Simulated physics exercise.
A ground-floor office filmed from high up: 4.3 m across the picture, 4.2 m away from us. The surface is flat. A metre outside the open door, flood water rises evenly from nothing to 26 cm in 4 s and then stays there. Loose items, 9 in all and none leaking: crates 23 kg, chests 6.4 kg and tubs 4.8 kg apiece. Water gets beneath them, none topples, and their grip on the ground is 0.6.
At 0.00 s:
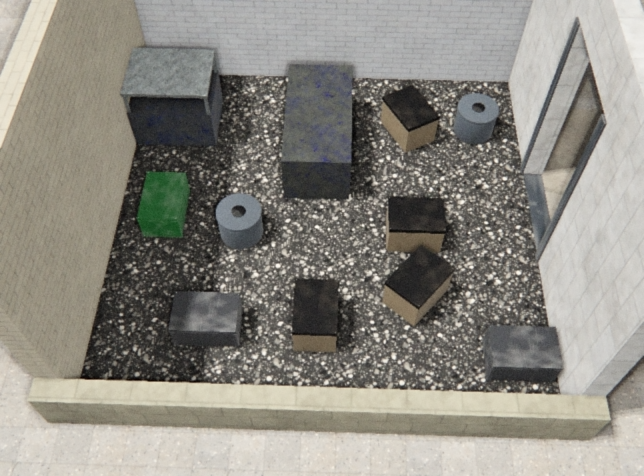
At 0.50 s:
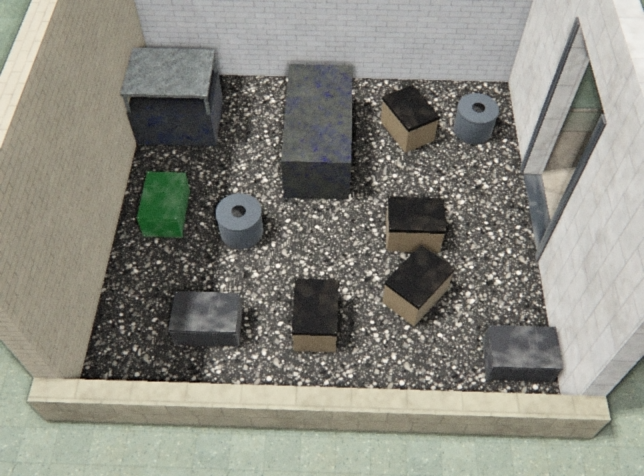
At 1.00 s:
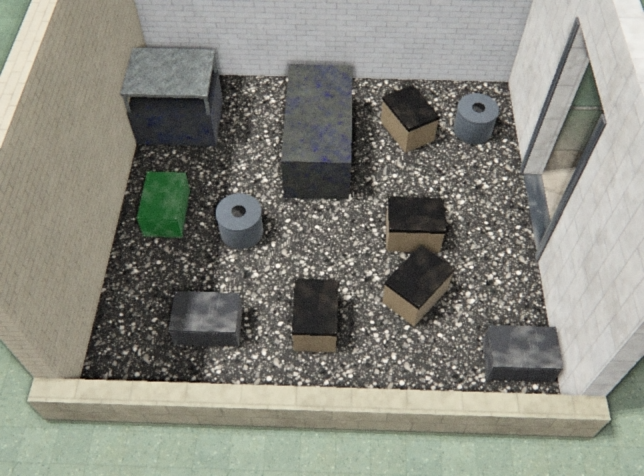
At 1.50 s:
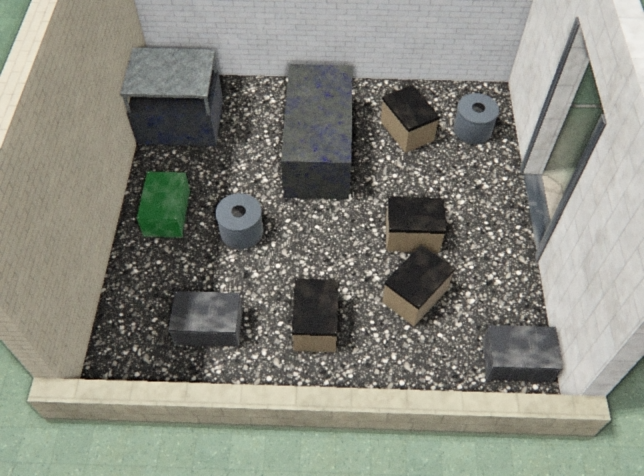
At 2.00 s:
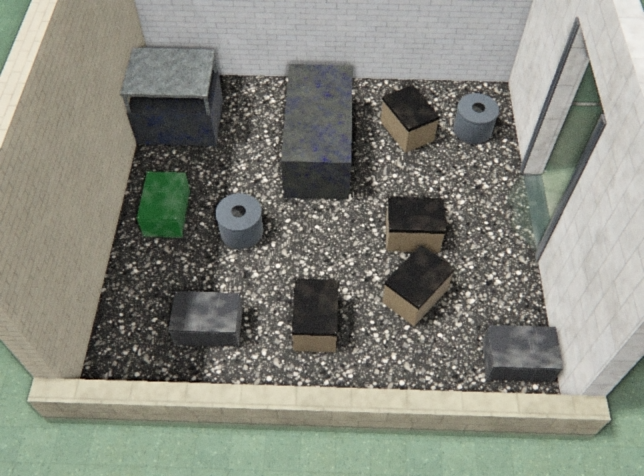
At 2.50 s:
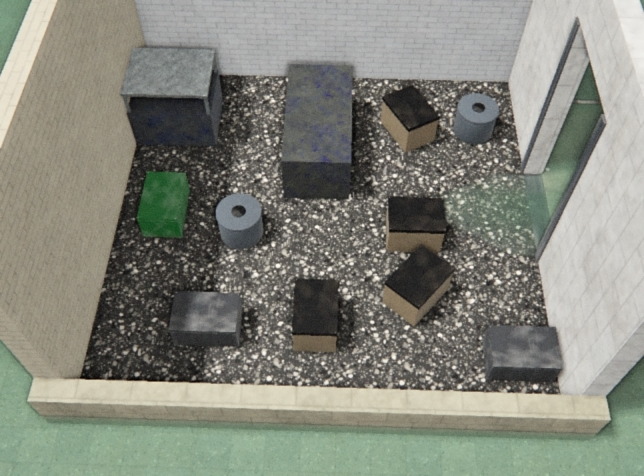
Green water spreads over the ground outside a walled room, then enters through the right doorway.
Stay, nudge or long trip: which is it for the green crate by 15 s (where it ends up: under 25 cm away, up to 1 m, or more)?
Green crate is nudged along.
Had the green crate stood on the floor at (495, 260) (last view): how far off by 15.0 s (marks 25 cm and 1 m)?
It ends far away.
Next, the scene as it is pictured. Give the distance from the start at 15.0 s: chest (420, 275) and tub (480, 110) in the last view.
In turn: 80 cm, 20 cm.
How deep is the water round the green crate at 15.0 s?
About 15 cm.
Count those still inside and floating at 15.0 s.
At that moment 9.
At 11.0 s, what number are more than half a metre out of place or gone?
I count 7.
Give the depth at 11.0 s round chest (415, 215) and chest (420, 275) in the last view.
About 15 and 10 cm.
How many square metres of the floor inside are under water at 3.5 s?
About 3.5 m2.
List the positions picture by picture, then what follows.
The first frame shows the green crate at (162, 195), on the bottom; water covers 0.0 m2; 0 of 9 have shifted.
The second frame shows the green crate at (162, 195) rests on the ground; 0.0 m2 under water; 0 of 9 have shifted.
The third frame shows the green crate at (162, 195), on the bottom; water covers 0.0 m2; 0 of 9 have shifted.
The fourth frame shows the green crate at (162, 195) rests on the ground; water covers 0.0 m2; 0 of 9 have shifted.
The fifth frame shows the green crate at (162, 195), on the bottom; water covers 0.1 m2; 0 of 9 have shifted.
The sixth frame shows the green crate at (162, 195), on the bottom; water covers 0.7 m2; 0 of 9 have shifted.
After 3.5 s the green crate is near (162, 195), 0.0 m from its start, aground; 0 afloat.
After 6.8 s the green crate is near (162, 195), 0.0 m from its start, aground; 6 afloat.
After 11.0 s the green crate is near (187, 145), 0.7 m from its start, afloat; 8 afloat.
After 15.0 s the green crate is near (190, 243), 0.7 m from its start, afloat; 9 afloat.
